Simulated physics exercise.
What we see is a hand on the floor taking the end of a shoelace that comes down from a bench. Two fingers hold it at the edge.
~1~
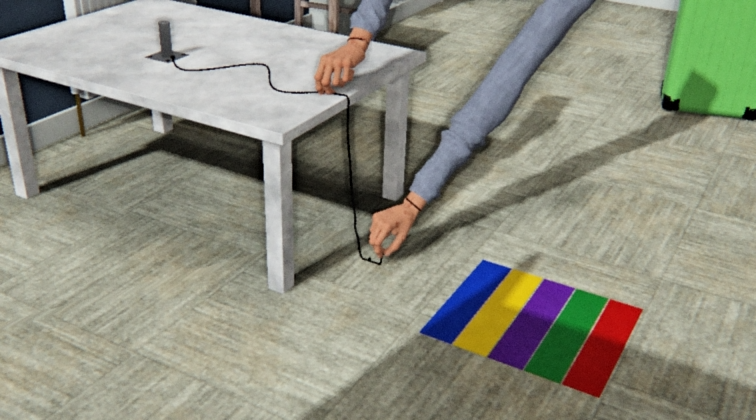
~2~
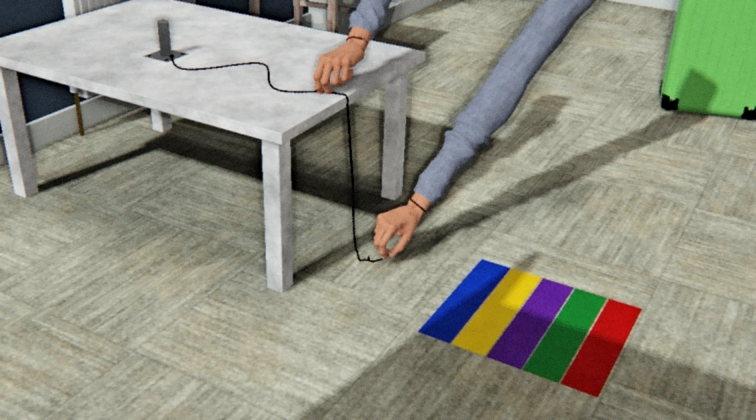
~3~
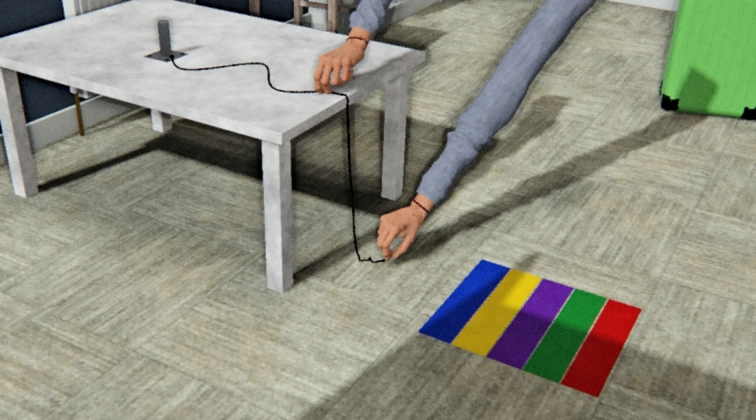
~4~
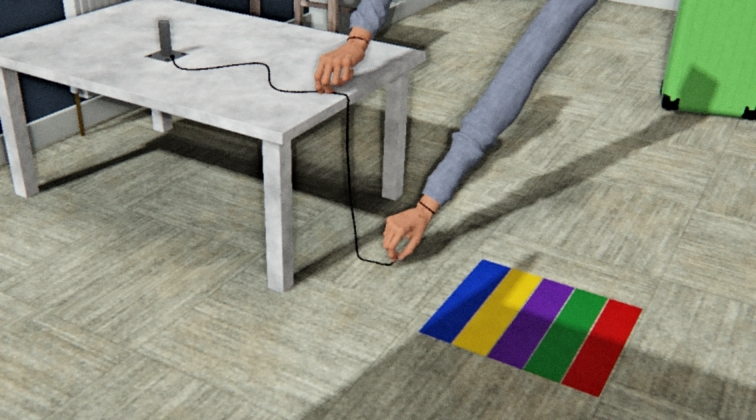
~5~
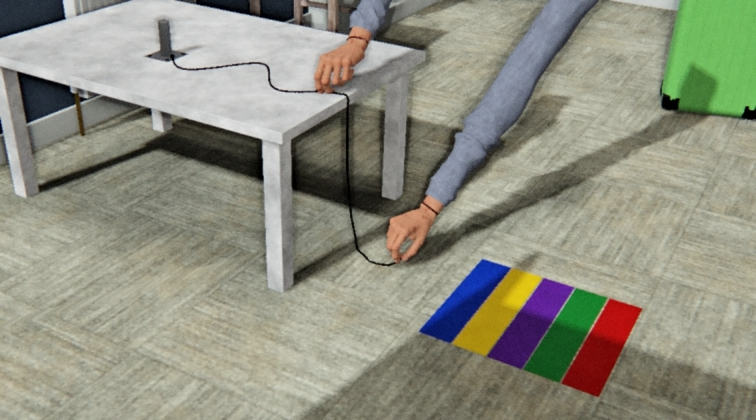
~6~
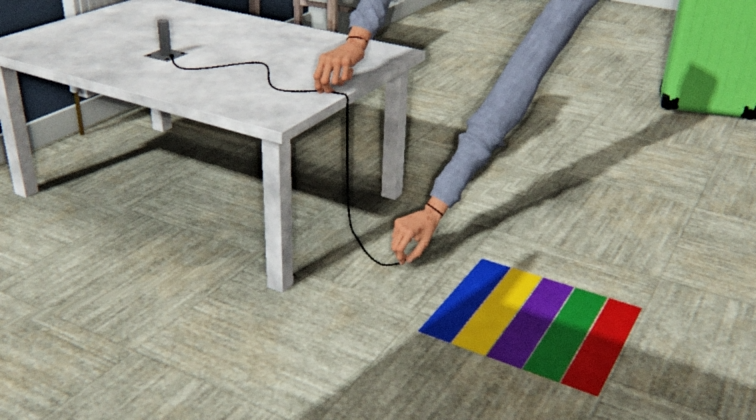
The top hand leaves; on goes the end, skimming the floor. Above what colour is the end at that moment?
The end stops over the green strip.
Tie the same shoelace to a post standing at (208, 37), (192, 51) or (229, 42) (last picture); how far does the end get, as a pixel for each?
In that order: (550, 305), (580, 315) and (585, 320).
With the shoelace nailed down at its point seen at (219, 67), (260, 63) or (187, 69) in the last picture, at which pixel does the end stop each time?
Near (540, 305), (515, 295) and (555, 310).
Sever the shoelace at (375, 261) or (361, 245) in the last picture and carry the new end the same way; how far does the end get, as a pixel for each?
About (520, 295) and (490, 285).
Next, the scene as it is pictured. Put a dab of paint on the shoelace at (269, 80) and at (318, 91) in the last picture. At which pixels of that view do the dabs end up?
At (317, 88), then (373, 125).
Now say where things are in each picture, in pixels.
The first frame shows end (383, 254); blue (447, 323); yellow (481, 335); purple (516, 347); green (552, 360); red (590, 373).
The second frame shows end (388, 255); shoelace through (178, 67) (250, 64) (271, 85) (340, 94) (352, 167) (354, 237).
The third frame shows end (391, 256).
The fourth frame shows end (397, 258); shoelace through (178, 67) (250, 64) (271, 85) (341, 94) (348, 166) (356, 237).
The fifth frame shows end (400, 259).
The sixth frame shows end (405, 260); shoelace through (178, 67) (250, 63) (271, 85) (340, 94) (347, 166) (355, 235).
Soon after, end near (509, 294); over yellow.
Then, end near (546, 306); over purple.
At full stretch, end near (567, 313); over green. It gets as far as the green strip.
